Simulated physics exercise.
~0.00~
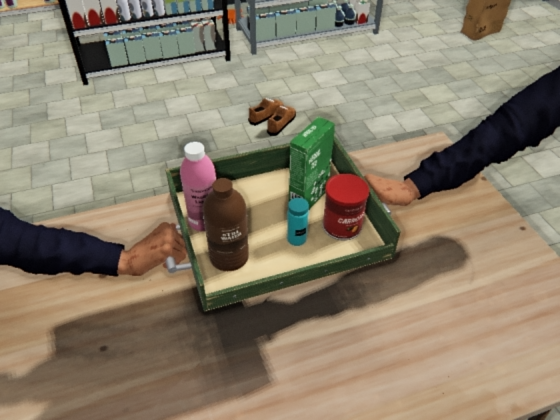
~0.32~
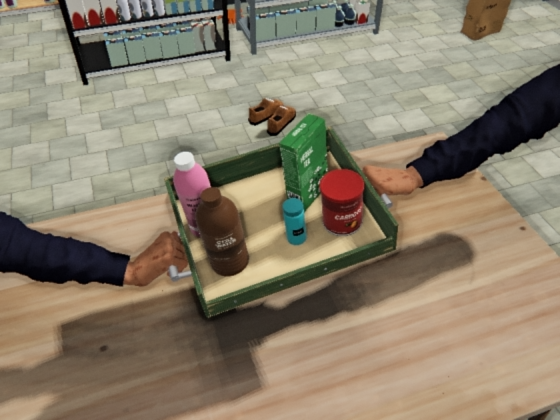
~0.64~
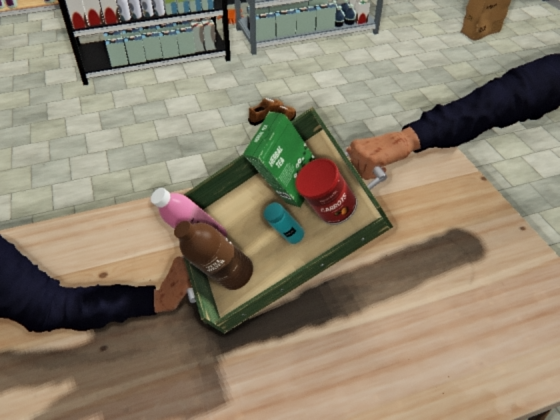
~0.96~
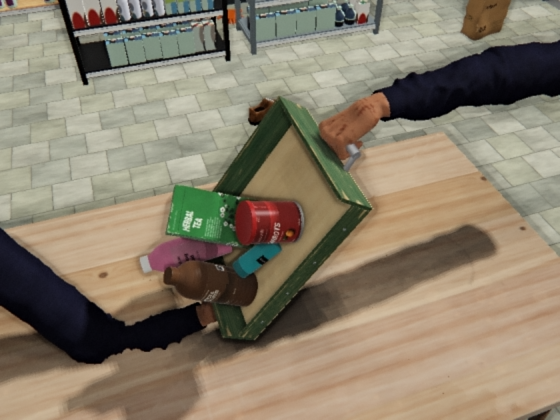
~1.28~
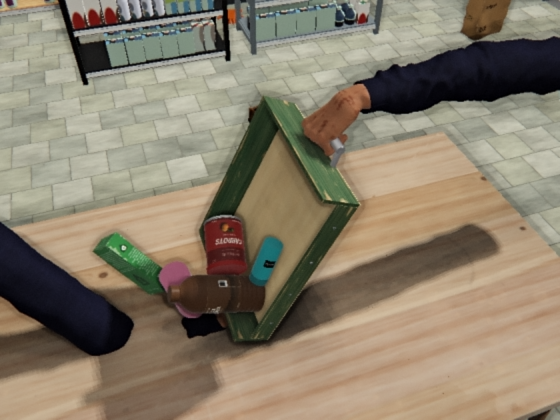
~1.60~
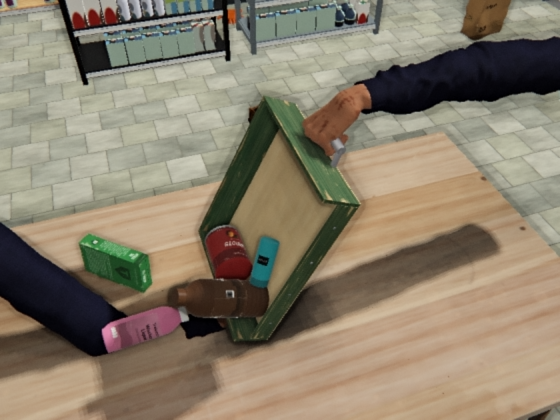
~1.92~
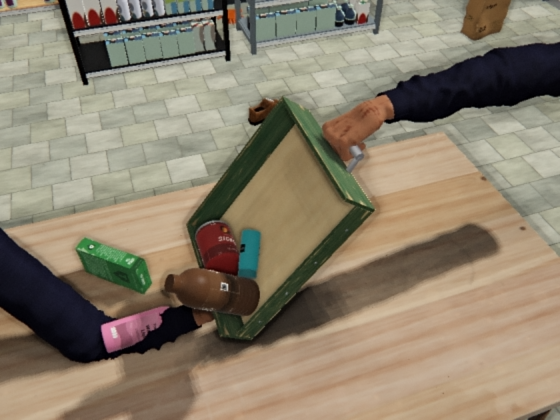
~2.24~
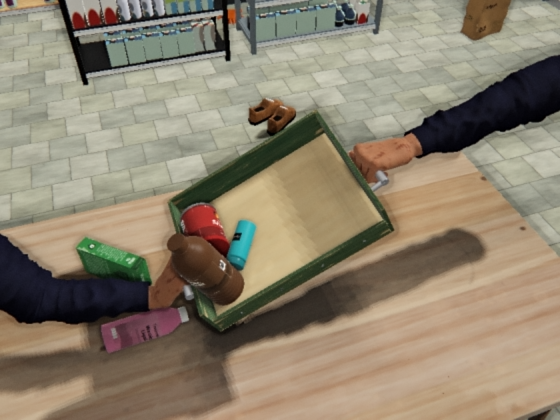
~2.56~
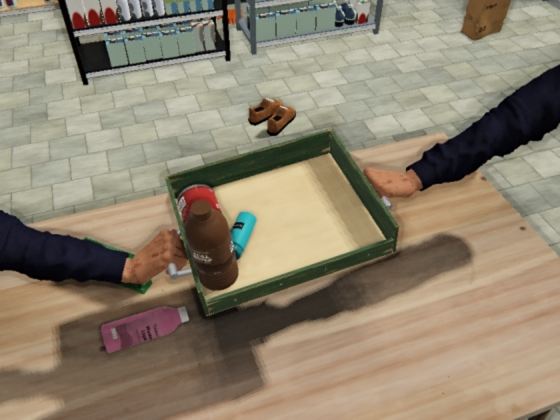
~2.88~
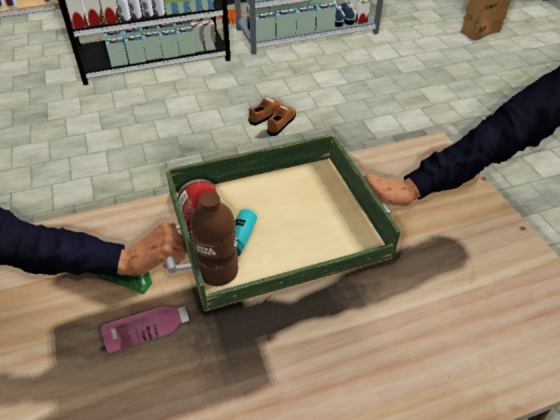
To begin with, two hands hold a green-sided crate over a wooden table, with a pink bottle, a brown bottle, a green packet, a red tin and a turquoise shaker standing inside. The hands tip the crate steeply, left side down, and the items slide and topple toward the low end. The green packet and the pink bottle tumble out onto the table at the left. The hands then swing the crate back to level, and the brown bottle rights itself. Finally, it stands in the crate beside the fallen tin and shaker, while the packet and pink bottle lie outside.
